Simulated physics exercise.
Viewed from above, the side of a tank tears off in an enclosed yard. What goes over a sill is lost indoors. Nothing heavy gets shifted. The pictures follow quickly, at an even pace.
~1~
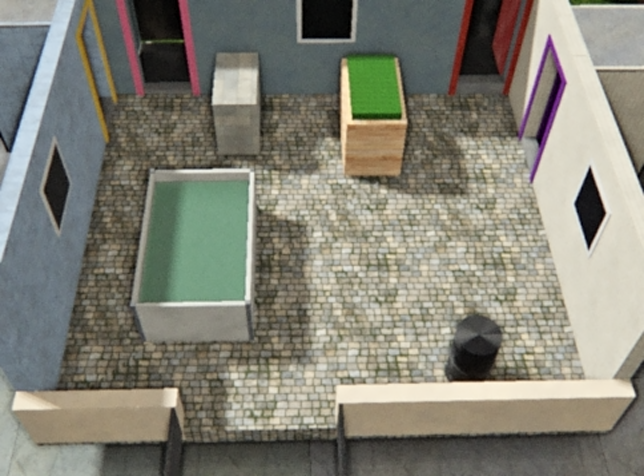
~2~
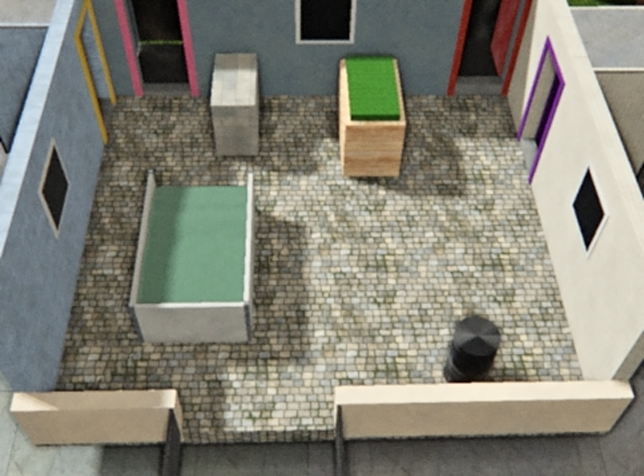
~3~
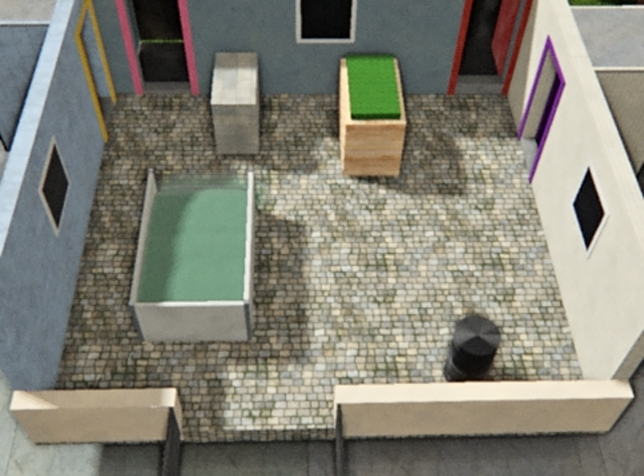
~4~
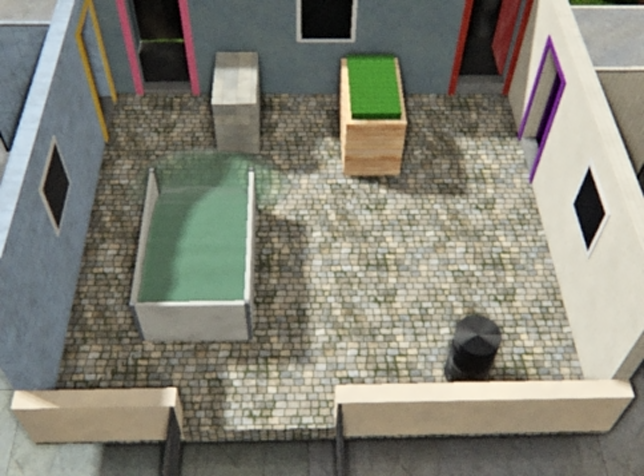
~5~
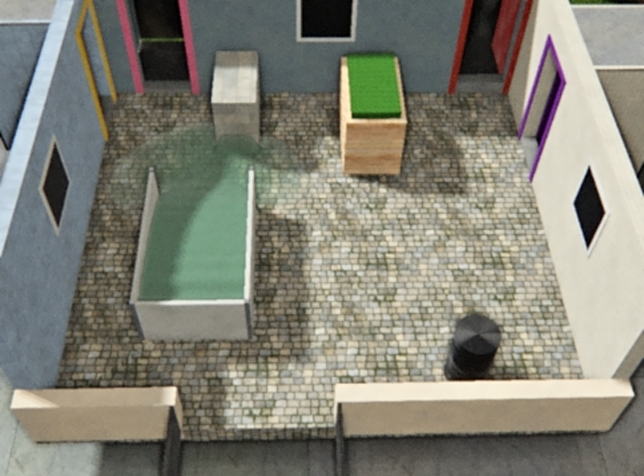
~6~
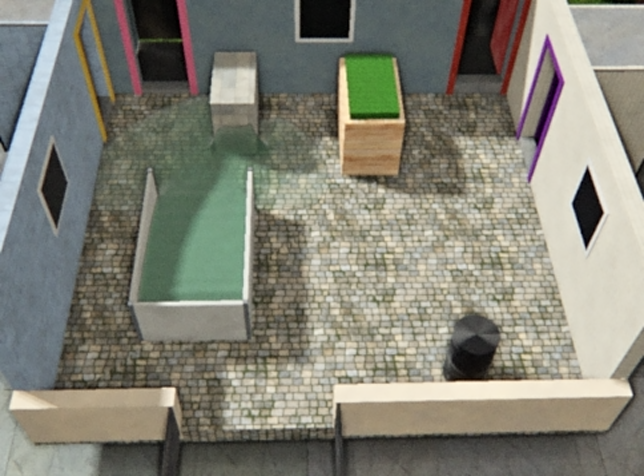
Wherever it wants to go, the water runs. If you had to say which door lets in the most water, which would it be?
I would say the pink door.
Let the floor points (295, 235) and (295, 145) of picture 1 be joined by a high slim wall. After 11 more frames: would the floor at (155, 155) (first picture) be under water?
At that place: Wet.
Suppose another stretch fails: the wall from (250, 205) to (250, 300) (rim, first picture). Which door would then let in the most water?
Most of it gets in at the purple-painted one.
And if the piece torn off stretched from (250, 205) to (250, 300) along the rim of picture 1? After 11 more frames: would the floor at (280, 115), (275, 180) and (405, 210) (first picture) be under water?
Listed as asked, the three spots end up still bare, still bare and wetted.
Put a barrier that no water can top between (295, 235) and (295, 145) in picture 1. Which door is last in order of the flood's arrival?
That would be the door marked purple.
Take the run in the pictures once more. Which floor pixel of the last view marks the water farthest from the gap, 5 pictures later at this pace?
About (370, 95).
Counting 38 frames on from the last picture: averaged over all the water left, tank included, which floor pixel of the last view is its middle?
The centre of mass sits at about (277, 193).
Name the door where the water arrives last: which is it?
The purple one.
A moment on, water covers 25 % of the floor; red door not reached, pink door some in, yellow door wet at the sill, nothing in, purple door not reached.
Next, water covers 30 % of the floor; red door not reached, pink door a lot in, yellow door some in, purple door not reached.
Then, water covers 45 % of the floor; red door wet at the sill, nothing in, pink door a lot in, yellow door a lot in, purple door wet at the sill, nothing in.
Later, water covers 85 % of the floor; red door wet at the sill, nothing in, pink door a lot in, yellow door a lot in, purple door wet at the sill, nothing in.
In the end, water covers 95 % of the floor; red door wet at the sill, nothing in, pink door a lot in, yellow door a lot in, purple door wet at the sill, nothing in; the pink door has let in the most.
